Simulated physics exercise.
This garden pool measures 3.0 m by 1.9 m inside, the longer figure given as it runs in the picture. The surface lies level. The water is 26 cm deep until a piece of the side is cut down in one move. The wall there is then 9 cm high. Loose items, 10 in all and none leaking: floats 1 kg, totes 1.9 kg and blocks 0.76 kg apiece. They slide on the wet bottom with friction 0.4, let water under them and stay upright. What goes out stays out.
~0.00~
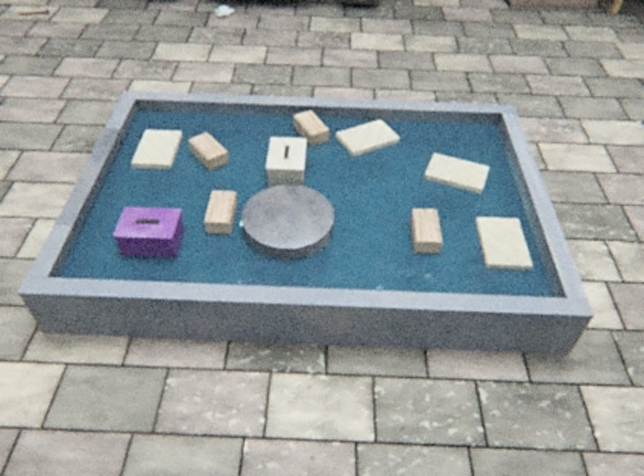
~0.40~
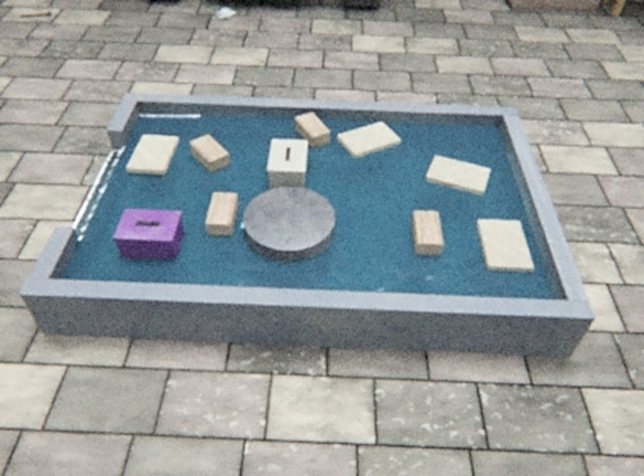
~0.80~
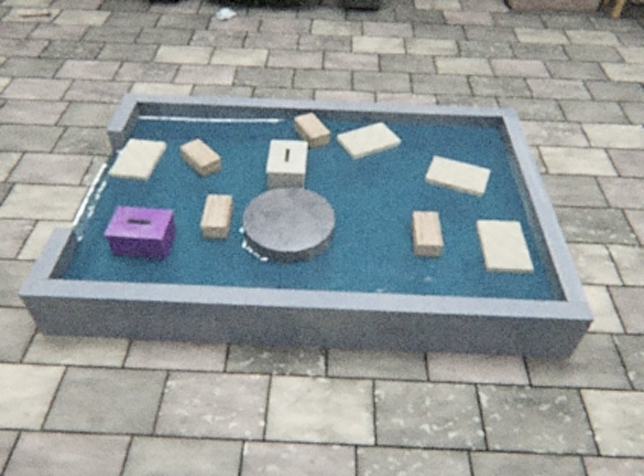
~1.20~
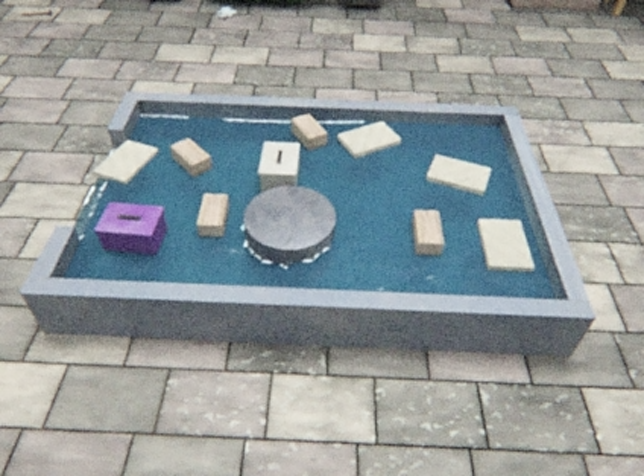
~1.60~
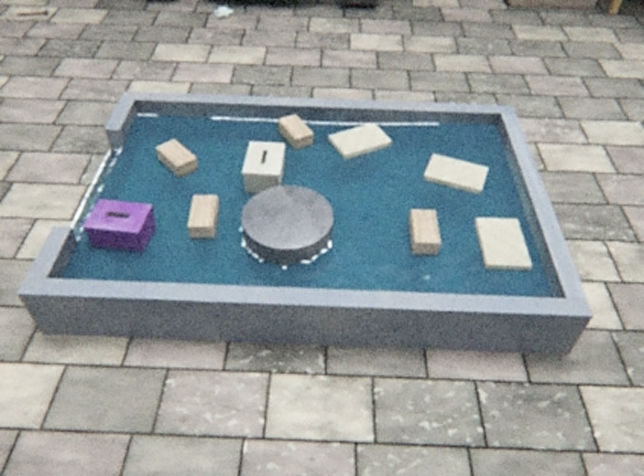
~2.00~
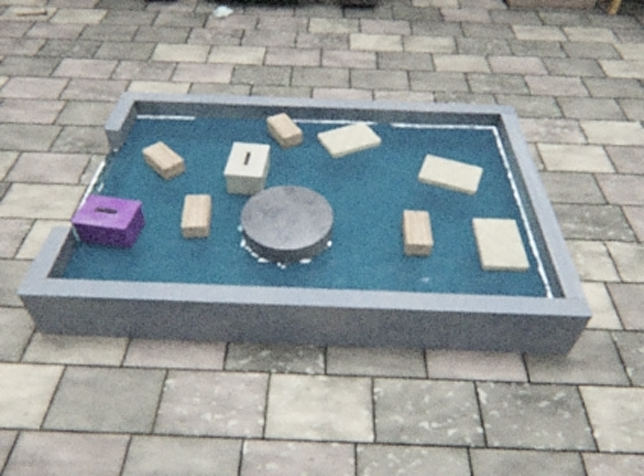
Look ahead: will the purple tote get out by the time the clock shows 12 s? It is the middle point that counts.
Purple tote gets out.
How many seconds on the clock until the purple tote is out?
Near 2.5 s.
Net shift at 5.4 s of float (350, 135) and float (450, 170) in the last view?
In turn: 50 cm, 20 cm.
After 2.8 s the purple tote has gone out; 2 of 10 are out; 8 afloat.
After 5.4 s the purple tote has gone out; 3 of 10 are out; 7 afloat.
After 8.0 s the purple tote has gone out; 4 of 10 are out; 6 afloat.
After 12.0 s the purple tote has gone out; 6 of 10 are out; 4 afloat.
